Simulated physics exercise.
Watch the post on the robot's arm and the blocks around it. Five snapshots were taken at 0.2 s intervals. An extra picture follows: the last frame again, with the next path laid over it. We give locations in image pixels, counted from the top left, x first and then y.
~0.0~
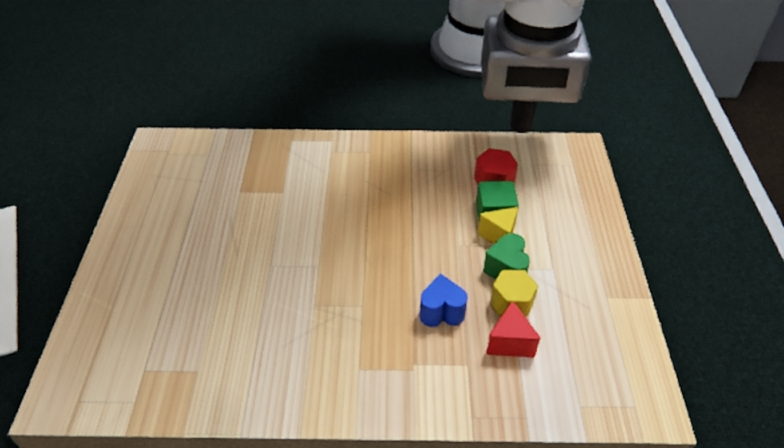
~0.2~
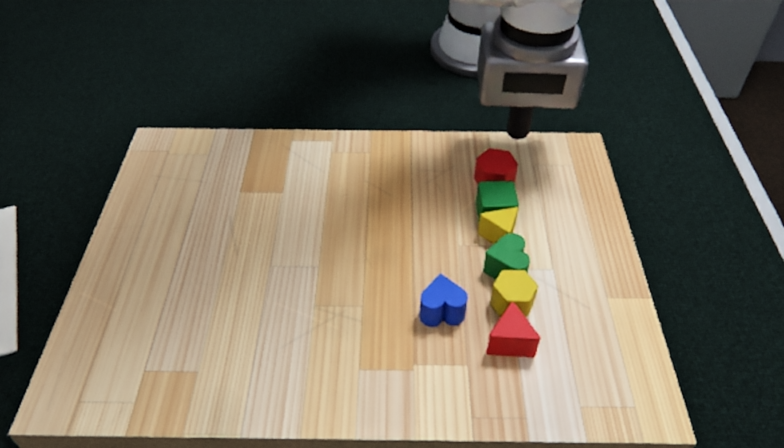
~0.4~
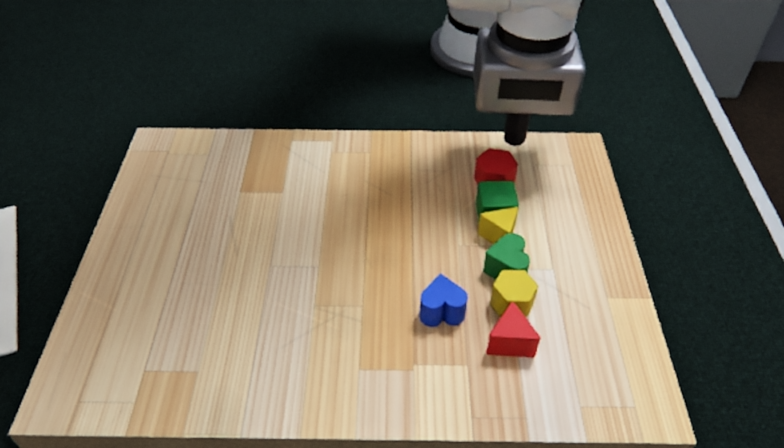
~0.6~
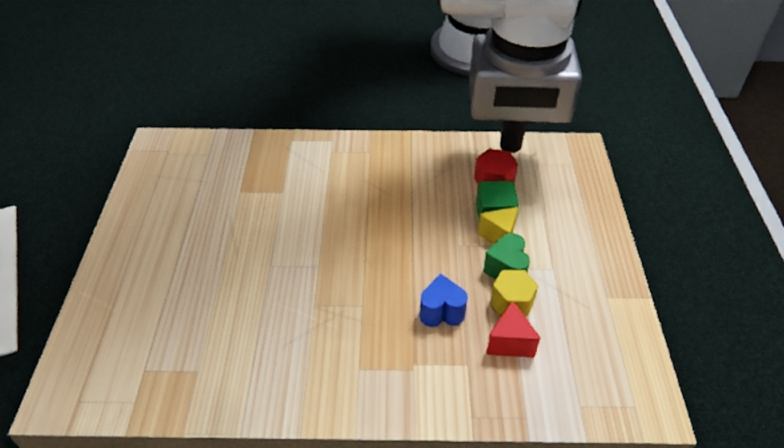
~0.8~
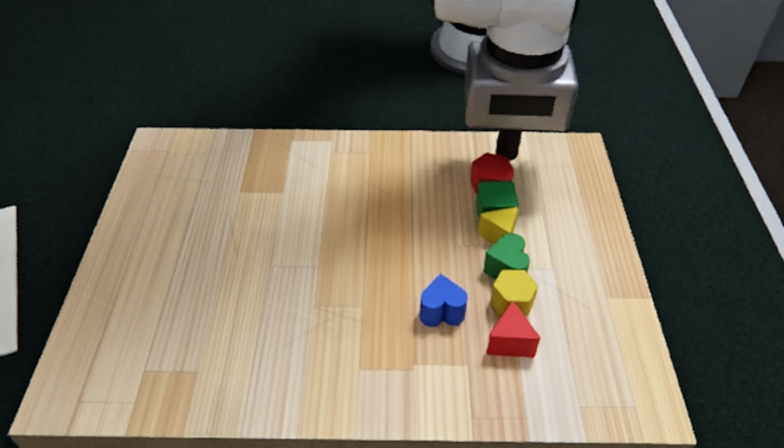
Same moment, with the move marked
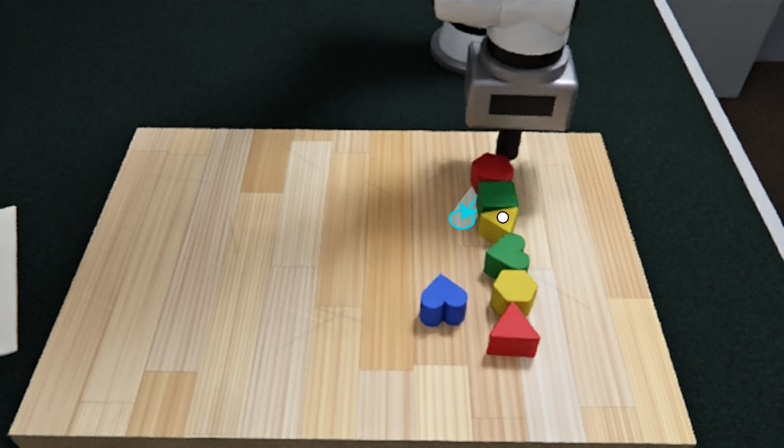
The robot's arm moves down and slightly left, nudging the red six-sided block a little.
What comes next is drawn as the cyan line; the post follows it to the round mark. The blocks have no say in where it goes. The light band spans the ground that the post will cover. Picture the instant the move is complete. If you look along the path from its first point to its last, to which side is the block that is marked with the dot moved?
Facing the way the path runs, start to end, you'll find the block that is marked with the dot has shifted left.
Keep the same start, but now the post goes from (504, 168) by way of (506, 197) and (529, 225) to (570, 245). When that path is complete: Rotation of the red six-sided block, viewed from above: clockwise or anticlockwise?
From the top, the block rotates clockwise.
The line goes from (504, 168) through (481, 192) to (462, 219); the dot is on the yellow triangular piece.
On the path given first. One third of the way, post at (490, 170); red six-sided block at (470, 178), turned 20° clockwise; green square at (491, 202), turned 25° anticlockwise; yellow triangular piece at (505, 222), turned 15° anticlockwise; green heart block at (514, 253).
Two thirds of the way, post at (476, 187); red six-sided block at (450, 190), turned 45° clockwise; green square at (488, 206), turned 35° anticlockwise; yellow triangular piece at (507, 224), turned 25° anticlockwise; green heart block at (518, 254), turned 15° clockwise.
At the end, post at (463, 206); blue heart block unmoved; red six-sided block at (431, 200), turned 85° clockwise; green square at (489, 217), turned 60° anticlockwise; yellow triangular piece at (516, 229), turned 50° anticlockwise; green heart block at (521, 254), turned 25° clockwise.
